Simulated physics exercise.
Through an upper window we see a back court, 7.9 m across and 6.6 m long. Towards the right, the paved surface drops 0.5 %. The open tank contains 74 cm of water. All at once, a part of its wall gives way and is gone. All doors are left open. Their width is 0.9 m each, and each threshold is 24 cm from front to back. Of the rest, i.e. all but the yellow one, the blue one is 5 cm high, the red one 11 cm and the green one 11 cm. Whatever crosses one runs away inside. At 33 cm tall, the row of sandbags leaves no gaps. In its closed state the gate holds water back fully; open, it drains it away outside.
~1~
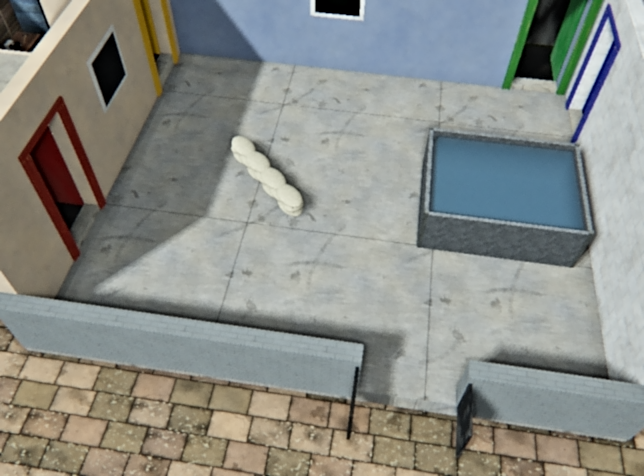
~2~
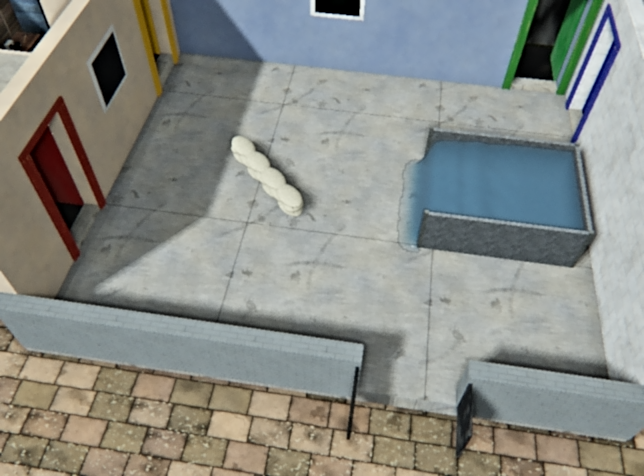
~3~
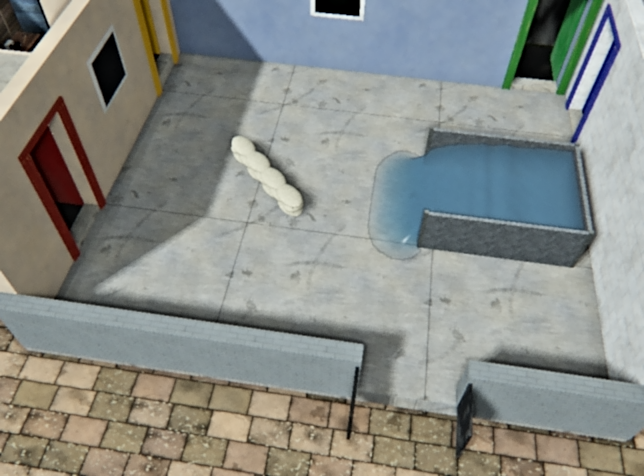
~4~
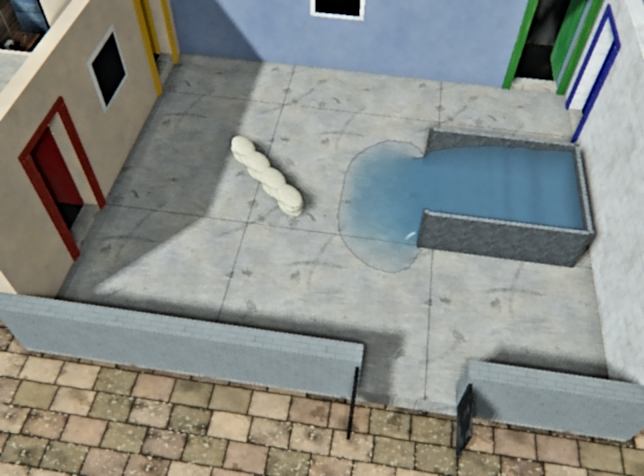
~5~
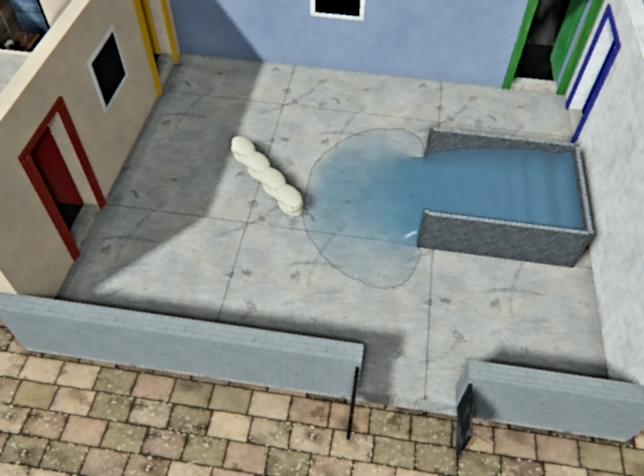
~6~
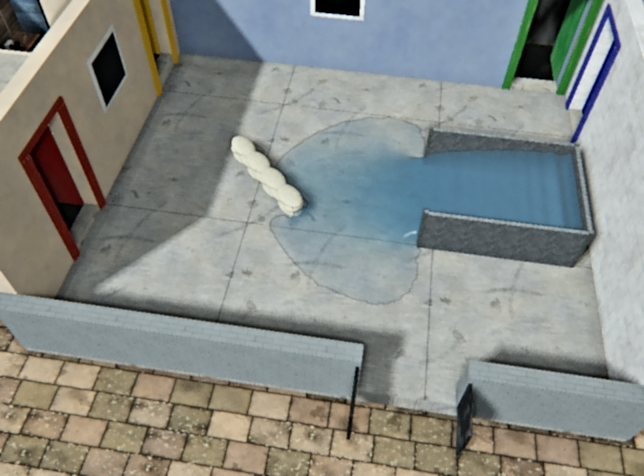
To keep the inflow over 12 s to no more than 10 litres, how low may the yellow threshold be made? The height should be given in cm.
No lower than about 28 cm.
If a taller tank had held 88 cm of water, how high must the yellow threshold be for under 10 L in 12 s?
It would take a step of about 34 cm.
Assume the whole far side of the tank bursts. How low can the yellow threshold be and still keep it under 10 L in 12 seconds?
Then 16 cm.
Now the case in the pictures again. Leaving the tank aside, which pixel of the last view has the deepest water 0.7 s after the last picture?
(303, 203).
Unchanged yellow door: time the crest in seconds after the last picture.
Approximately 2.6 s.
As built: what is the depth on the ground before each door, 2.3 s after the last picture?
In cm: Blue 0, yellow 31, red 11, green 0.
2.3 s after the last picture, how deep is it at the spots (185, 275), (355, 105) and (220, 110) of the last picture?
In that order: 4, 2 and 6 cm.
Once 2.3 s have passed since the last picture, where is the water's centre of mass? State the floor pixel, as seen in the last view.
Centre of mass: About (302, 177) px.
Then, 0.7 s after the last picture water covers 30 % of the floor, deepest (38 cm) near (303, 203); it has not reached the yellow door.
Then, 2.3 s after the last picture water covers 55 % of the floor, deepest (40 cm) near (177, 61); 31 cm at the yellow door, 1 litre in over its 25 cm threshold.
Then, 11.3 s after the last picture water covers 100 % of the floor, deepest (15 cm) near (583, 266); 4 cm at the yellow door, 19 litres in over its 25 cm threshold.
At the yellow door as built, the water peaked near 32 cm, 2.5 s after the last picture.
Run again over the same 12 s with other heights there, 28 litres in over 23 cm, 3 litres over 31.5 cm. The limit of 10 litres is kept from about 28 cm up.
